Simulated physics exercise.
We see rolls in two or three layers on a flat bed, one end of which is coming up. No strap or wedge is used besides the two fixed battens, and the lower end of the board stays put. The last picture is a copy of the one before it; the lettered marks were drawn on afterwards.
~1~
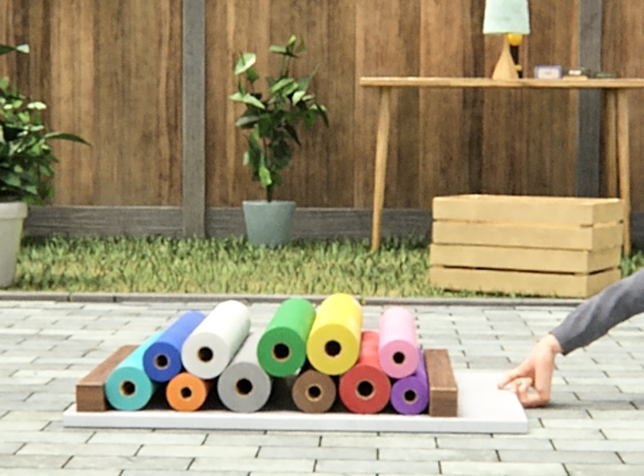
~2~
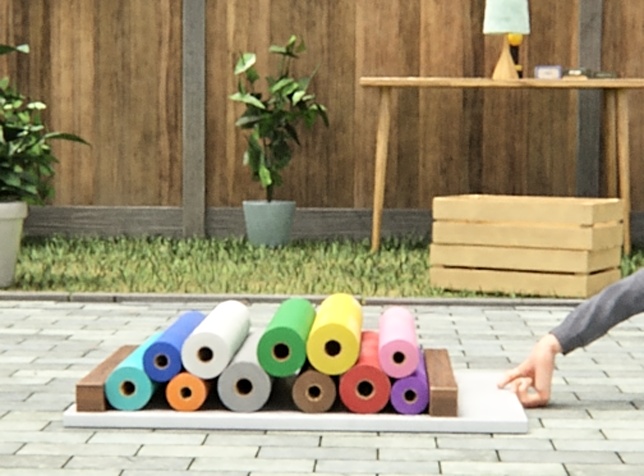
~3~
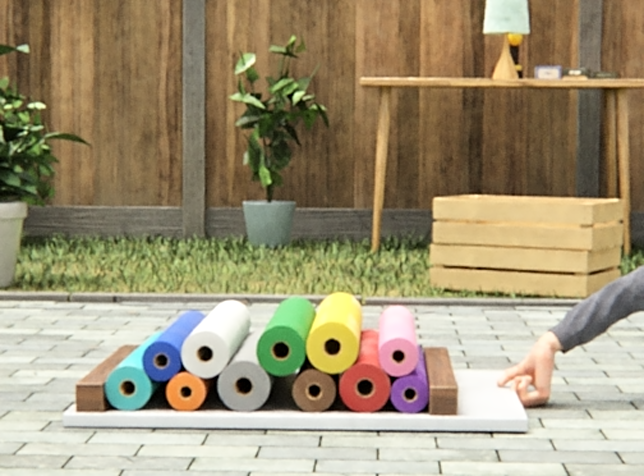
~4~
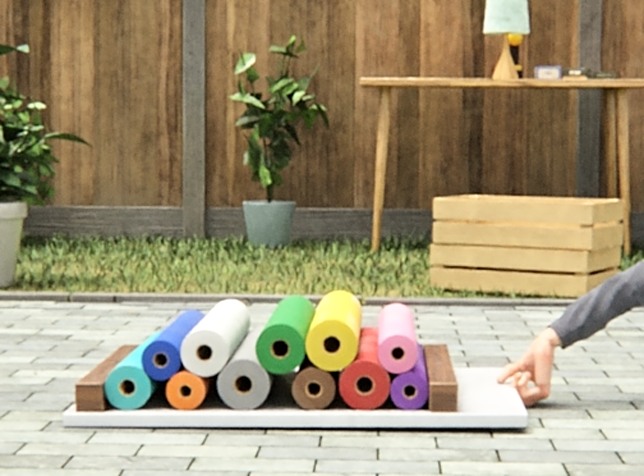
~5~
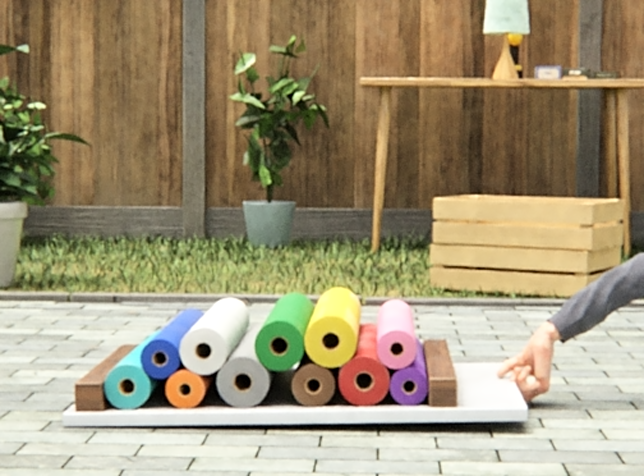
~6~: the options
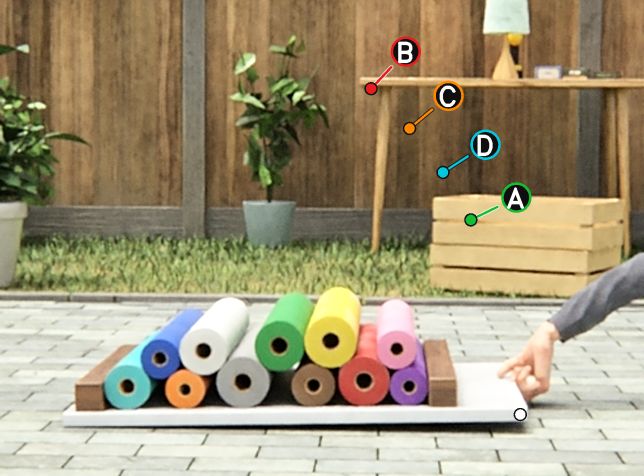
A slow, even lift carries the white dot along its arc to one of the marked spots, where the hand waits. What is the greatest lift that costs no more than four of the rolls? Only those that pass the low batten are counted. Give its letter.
Up to C.
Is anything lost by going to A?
At A: Yes.
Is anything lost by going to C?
At C: Yes.
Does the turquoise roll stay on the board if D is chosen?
Yes.
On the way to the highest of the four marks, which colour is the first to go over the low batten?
It is the blue one.
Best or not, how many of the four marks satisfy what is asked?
Three of the four.
On the marked copy, A at (471, 220); B at (371, 88); C at (409, 128); D at (443, 172); the white dot at (520, 415).
With C. Early on, board at 21°.
Further on, board at 40°.
At the end, board at 40°, four over the low batten (white, yellow, green, blue).
As for the rest, A four over the low batten (white, yellow, green, blue); B five over the low batten; D four over the low batten (white, yellow, green, blue).
